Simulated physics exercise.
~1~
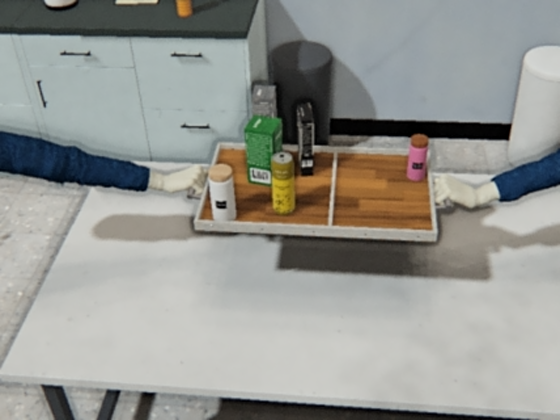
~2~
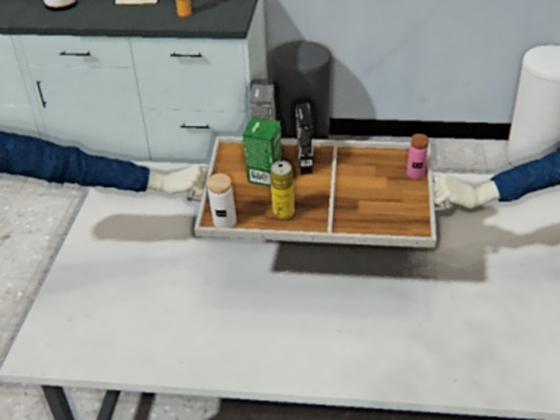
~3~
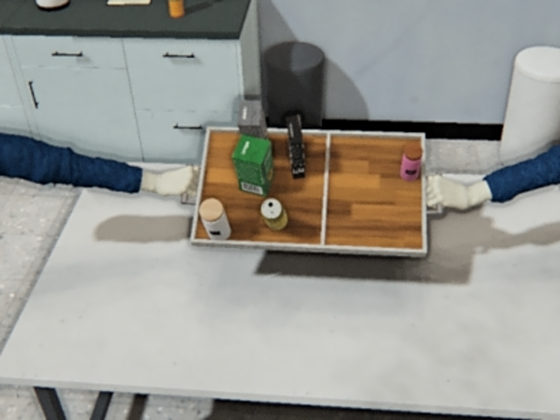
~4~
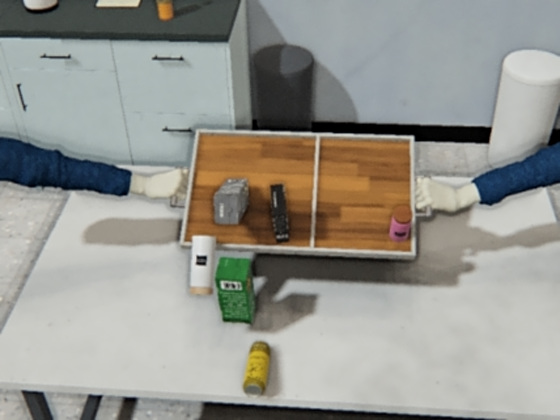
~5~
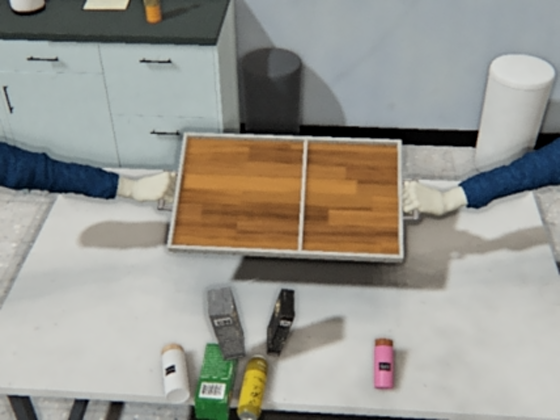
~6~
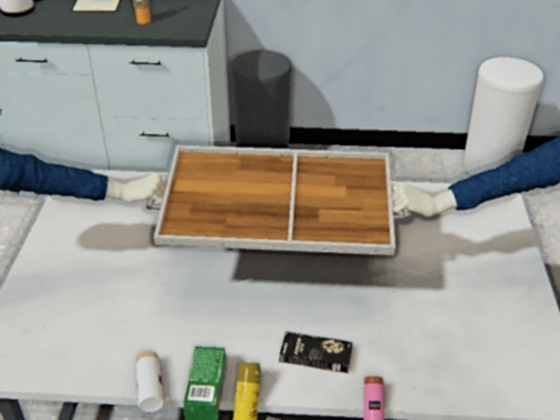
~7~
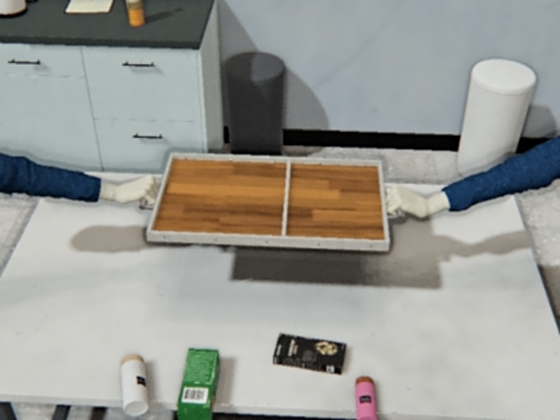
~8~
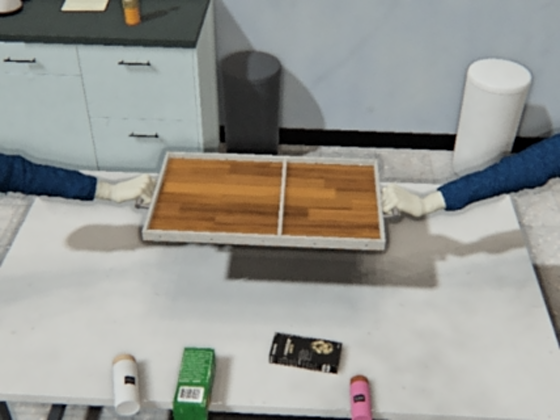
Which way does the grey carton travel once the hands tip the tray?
The grey carton moves down the view, going over the near edge of the tray and onto the table toward the viewer.
